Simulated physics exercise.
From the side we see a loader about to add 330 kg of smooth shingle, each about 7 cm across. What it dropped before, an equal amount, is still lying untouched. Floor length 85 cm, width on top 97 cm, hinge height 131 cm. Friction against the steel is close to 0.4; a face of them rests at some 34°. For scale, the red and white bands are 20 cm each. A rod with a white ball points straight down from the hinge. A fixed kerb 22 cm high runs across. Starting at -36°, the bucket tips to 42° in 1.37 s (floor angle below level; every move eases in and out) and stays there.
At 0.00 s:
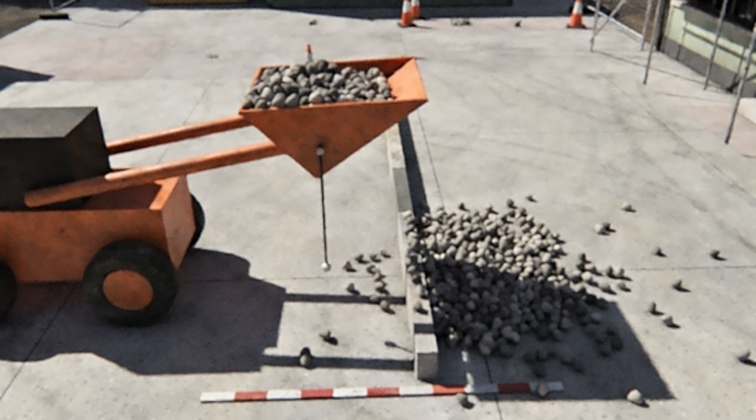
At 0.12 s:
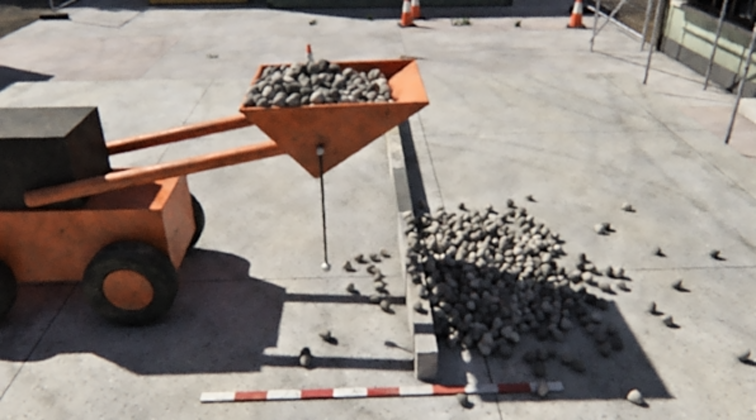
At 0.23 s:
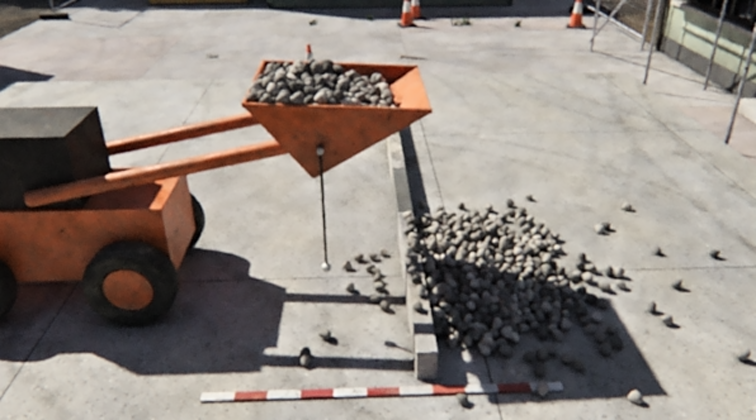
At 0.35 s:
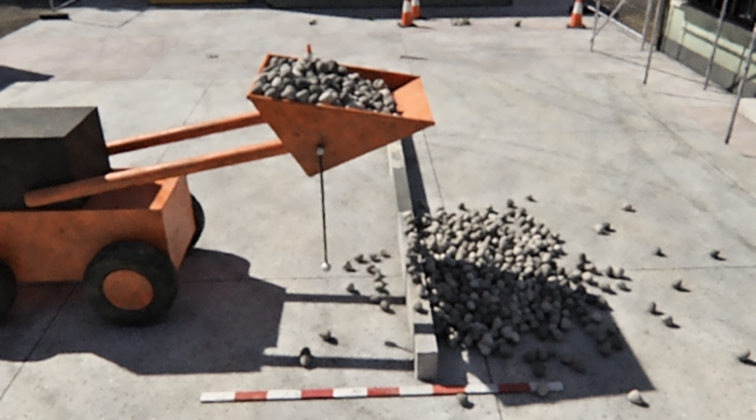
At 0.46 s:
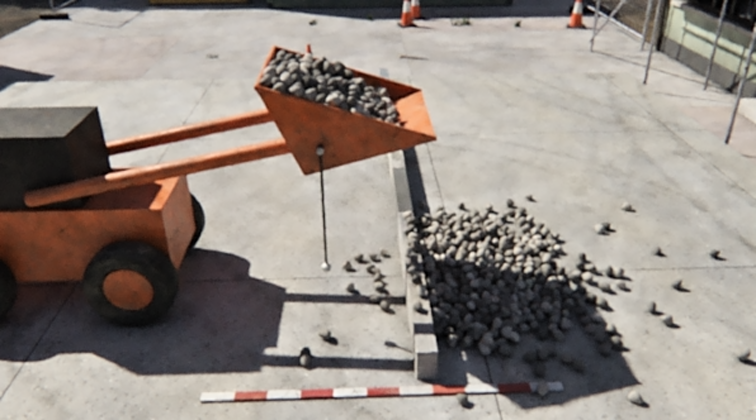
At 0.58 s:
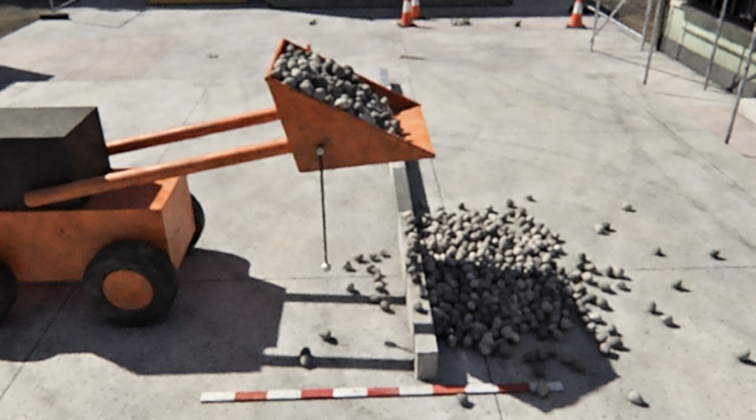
The raised orange bucket of a loader, heaped with grey stones, tilted slowly and then faster, its right edge dipping while the loader and the stone pile on the ground stayed still.
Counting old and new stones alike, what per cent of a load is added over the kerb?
Close to 90 parts in a hundred.
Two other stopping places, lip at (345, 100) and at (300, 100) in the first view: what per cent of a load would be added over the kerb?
About 5 and 0 per cent.
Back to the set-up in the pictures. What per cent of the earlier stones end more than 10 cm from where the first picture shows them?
About 30 per cent.
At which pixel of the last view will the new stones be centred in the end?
Near (462, 260).
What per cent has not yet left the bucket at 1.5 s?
About 30 per cent.
After 1.0 s the floor is at 30°; in per cent of one load, 97 in the bucket, 7 on this side of the kerb, 96 over the kerb; the foremost stones are at (657, 260).
After 1.5 s the floor is at 42°; in per cent of one load, 30 in the bucket, 30 on this side of the kerb, 139 over the kerb; the foremost stones are at (657, 260).
After 1.8 s the floor is at 42°; in per cent of one load, 1 in the bucket, 23 on this side of the kerb, 177 over the kerb; the foremost stones are at (657, 260).
After 4.3 s the floor is at 42°; in per cent of one load, 0 in the bucket, 14 on this side of the kerb, 186 over the kerb; the foremost stones are at (668, 272). Net gain over the kerb, 90.
